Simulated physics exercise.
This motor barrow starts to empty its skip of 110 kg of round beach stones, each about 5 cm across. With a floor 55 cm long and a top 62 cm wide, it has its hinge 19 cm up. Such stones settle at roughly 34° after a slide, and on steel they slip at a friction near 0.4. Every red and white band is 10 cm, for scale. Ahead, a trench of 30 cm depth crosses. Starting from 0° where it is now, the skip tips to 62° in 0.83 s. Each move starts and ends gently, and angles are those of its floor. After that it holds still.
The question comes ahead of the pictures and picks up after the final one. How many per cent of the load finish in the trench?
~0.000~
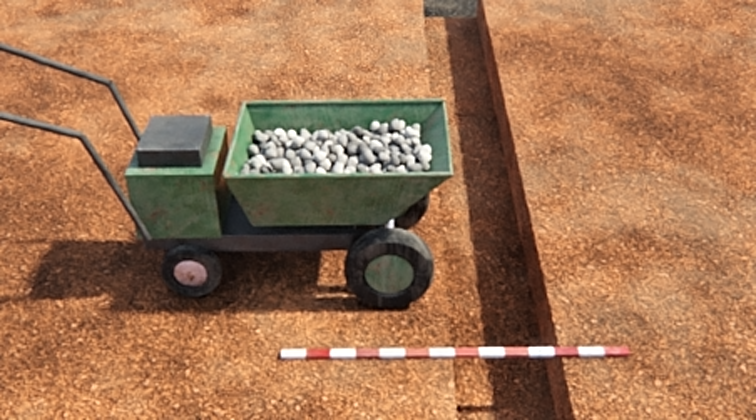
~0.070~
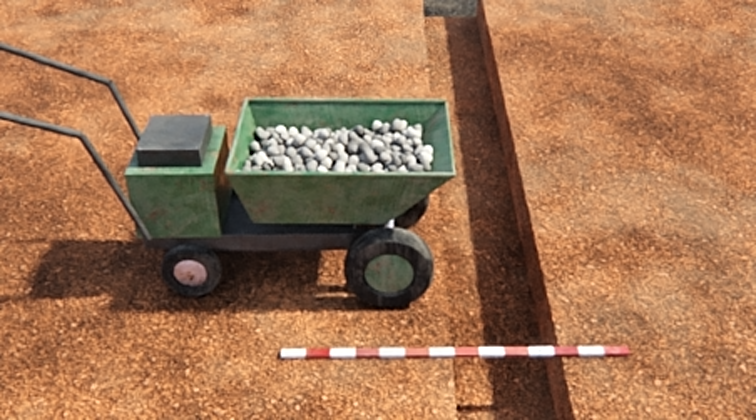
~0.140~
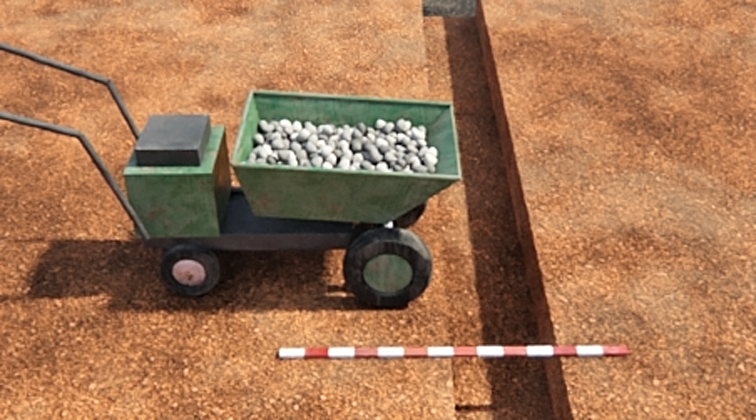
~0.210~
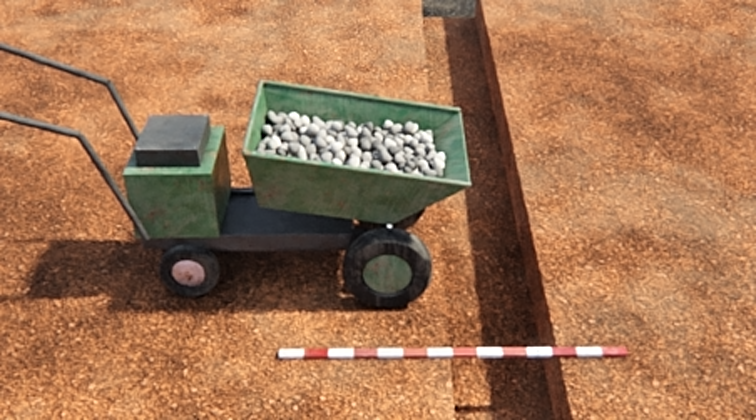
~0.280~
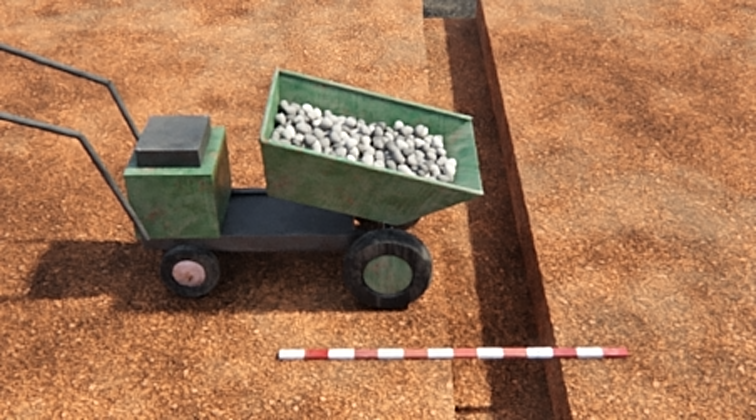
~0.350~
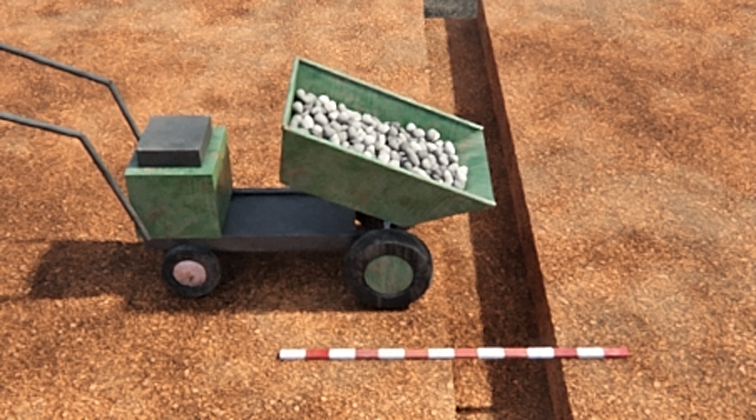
About 40 per cent.
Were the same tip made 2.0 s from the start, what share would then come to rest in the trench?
Probably about 55 in a hundred.
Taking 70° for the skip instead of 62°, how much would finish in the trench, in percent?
Share in trench: Approx. 40%.
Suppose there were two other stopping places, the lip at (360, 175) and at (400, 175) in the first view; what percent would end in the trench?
Result: Close to 100 then close to 90 per cent.
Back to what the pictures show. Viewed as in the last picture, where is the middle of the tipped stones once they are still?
Around (564, 260).
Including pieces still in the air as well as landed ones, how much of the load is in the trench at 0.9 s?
Approx. 10 % of the load.
After 0.6 s the floor is at 52°; 100 % in the skip; the foremost stones are at (497, 210).
After 0.9 s the floor is at 62°; 80 % in the skip, 10 % in the trench, 10 % past the trench; the foremost stones are at (570, 243).
After 1.3 s the floor is at 62°; 29 % in the skip, 16 % in the trench, 55 % past the trench; the foremost stones are at (691, 245).
After 3.2 s the floor is at 62°; 0 % in the skip, 40 % in the trench, 60 % past the trench; the foremost stones are past the picture's edge.
